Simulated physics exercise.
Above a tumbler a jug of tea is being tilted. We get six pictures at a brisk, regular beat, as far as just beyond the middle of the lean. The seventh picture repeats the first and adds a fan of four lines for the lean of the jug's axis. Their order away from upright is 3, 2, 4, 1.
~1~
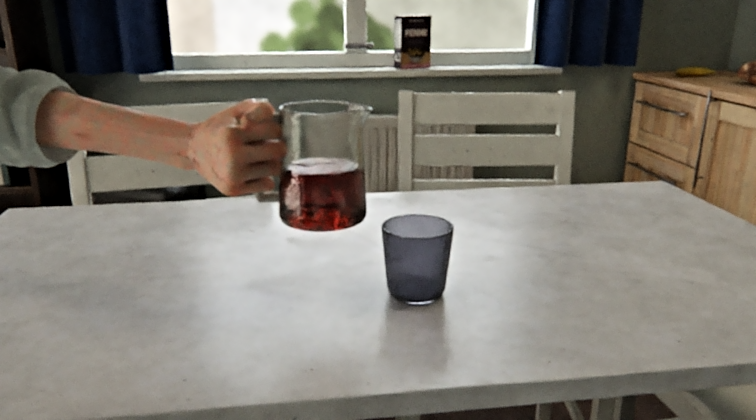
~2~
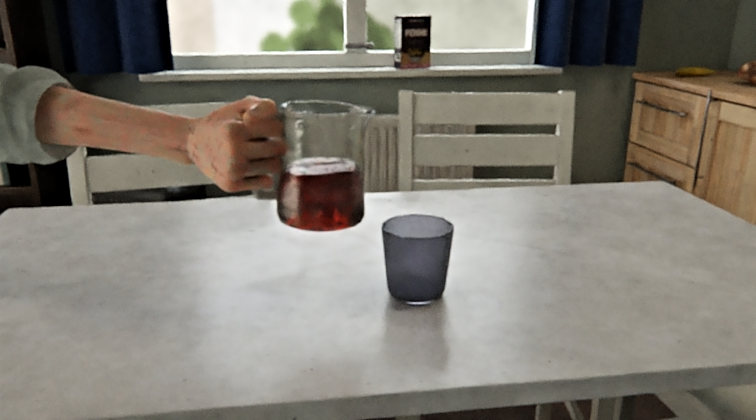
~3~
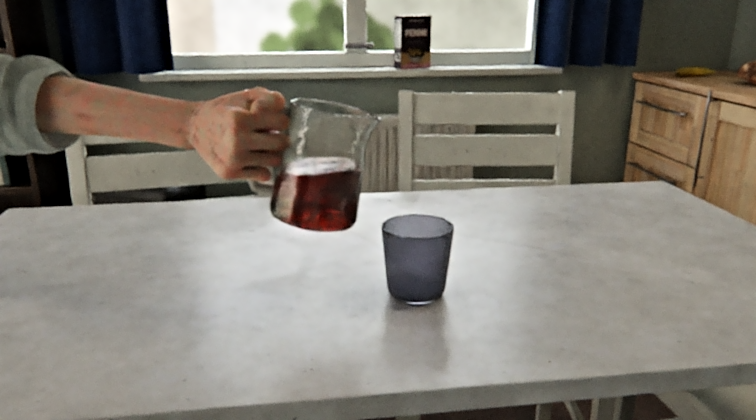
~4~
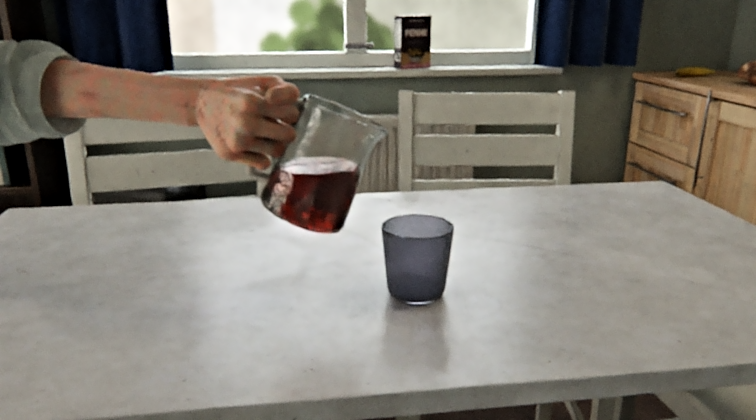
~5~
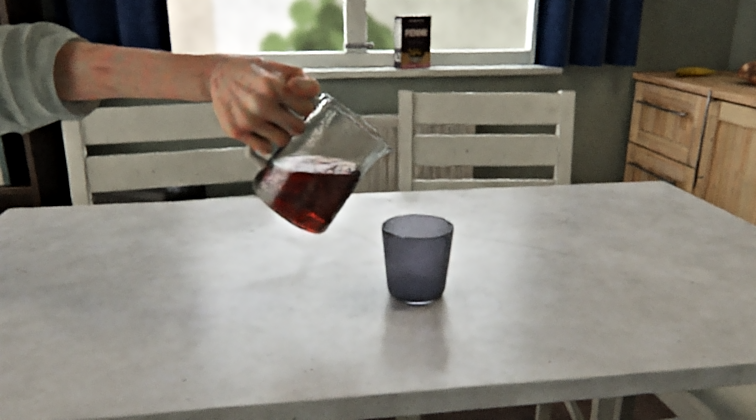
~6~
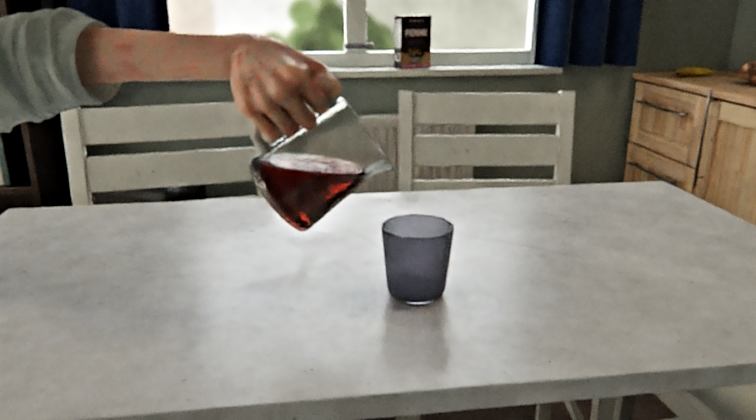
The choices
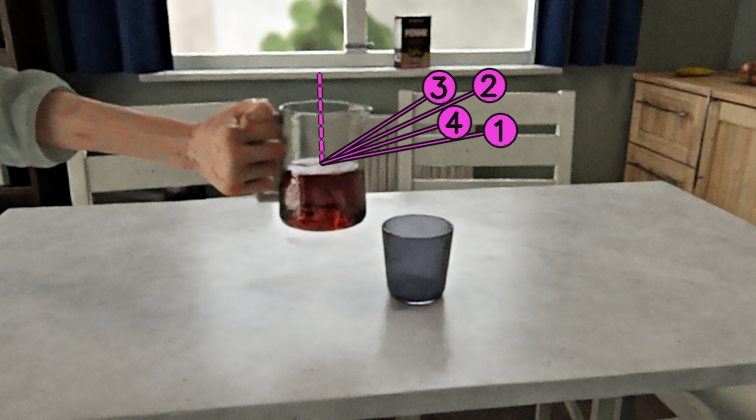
A hand tilts a glass jug of reddish-brown tea steeply rightward above a tumbler.
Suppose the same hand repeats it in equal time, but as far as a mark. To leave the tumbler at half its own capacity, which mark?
Use mark 1.
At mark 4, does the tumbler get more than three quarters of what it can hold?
No.
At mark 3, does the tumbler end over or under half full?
Under.
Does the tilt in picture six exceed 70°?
No, it does not.
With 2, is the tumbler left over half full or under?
Under half.
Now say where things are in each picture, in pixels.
Upright, lip at (370, 109); rim of the tumbler round (417, 225); nothing has left yet, in the first picture.
Tipped about 3°, lip at (373, 111); nothing has left yet, in the second picture.
Tipped about 11°, lip at (380, 119); nothing has left yet, in the third picture.
Tipped about 23°, lip at (387, 132); nothing has left yet, in the fourth picture.
Tipped about 38°, lip at (392, 149); nothing has left yet, in the fifth picture.
Tipped about 53°, lip at (393, 168); nothing has left yet, in the sixth picture.
In magenta, 1 at (483, 133); 2 at (474, 92); 3 at (425, 97); 4 at (437, 126).
With 1, the tumbler ends with about 48 % of what it can hold.
With 2, the tumbler ends with about 16 % of what it can hold.
With 3, the tumbler ends with about 5 % of what it can hold.
With 4, the tumbler ends with about 31 % of what it can hold.
